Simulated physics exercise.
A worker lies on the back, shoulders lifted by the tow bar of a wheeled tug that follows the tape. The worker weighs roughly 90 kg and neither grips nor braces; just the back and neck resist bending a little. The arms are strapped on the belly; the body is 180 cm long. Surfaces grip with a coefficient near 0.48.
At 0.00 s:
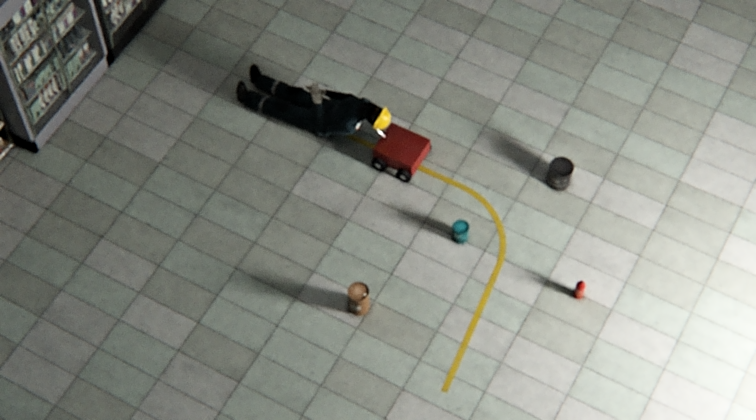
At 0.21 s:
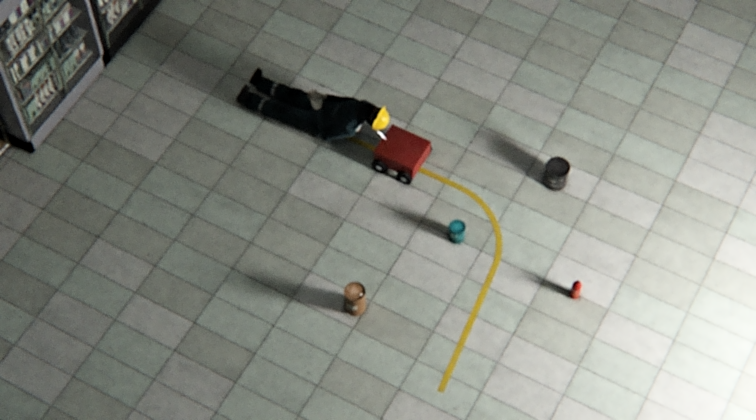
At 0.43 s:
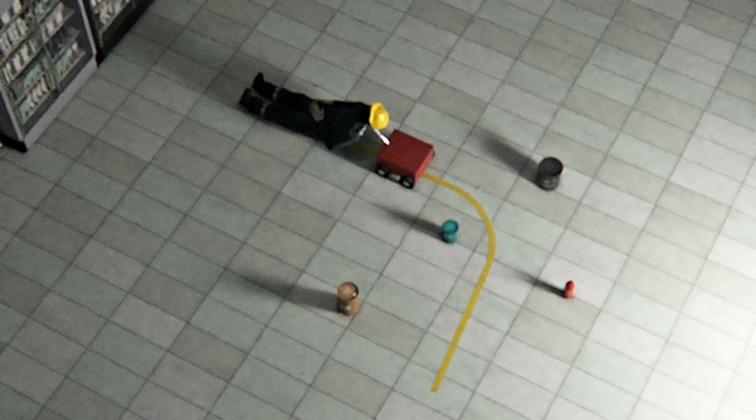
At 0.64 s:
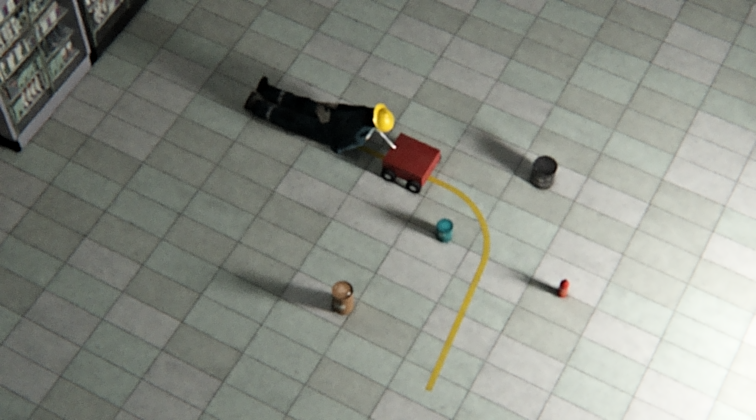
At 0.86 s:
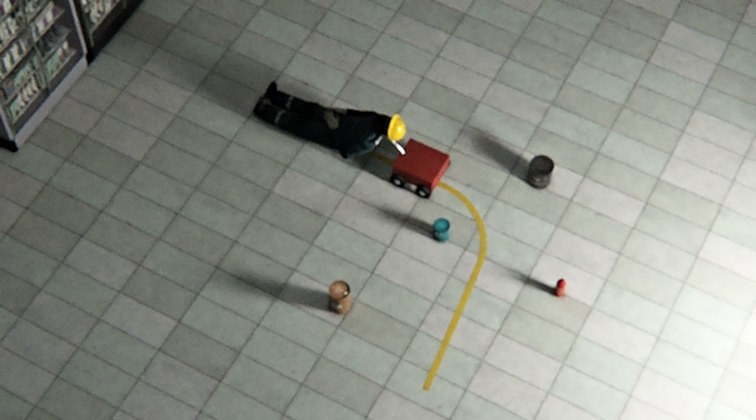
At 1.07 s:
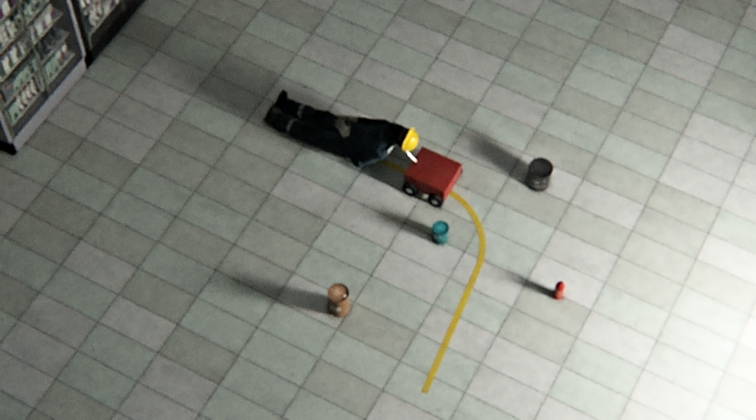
On a tiled floor near some stocked shelves, a small red cart slowly pulled a worker in a yellow helmet, lying stretched out behind it, a short way rightward along a curved yellow line.
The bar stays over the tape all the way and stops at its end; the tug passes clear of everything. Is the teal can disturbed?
Here the teal can moves.
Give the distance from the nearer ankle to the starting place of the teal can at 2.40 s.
About 130 cm.
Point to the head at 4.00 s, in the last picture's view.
Around (459, 283).
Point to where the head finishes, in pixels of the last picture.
Near (421, 376).
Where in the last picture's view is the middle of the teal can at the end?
Near (426, 259).
After 2.40 s the teal can is where it stood, near (440, 233) in the last picture's view; the nearer ankle is 128 cm from that spot.
After 3.20 s the teal can is 6 cm from where it stood, near (439, 238) in the last picture's view; the black bucket where it stood; the nearer ankle is 87 cm from that spot.
After 4.00 s the teal can is 15 cm from where it stood, near (435, 245) in the last picture's view; the black bucket where it stood; the nearer ankle is 51 cm from that spot.
After 4.80 s the teal can is 31 cm from where it stood, near (428, 258) in the last picture's view; the nearer ankle is 6 cm from that spot.
By 5.7 s, teal can gets knocked; red bottle stays put; black bucket stays put; brown bin stays put.
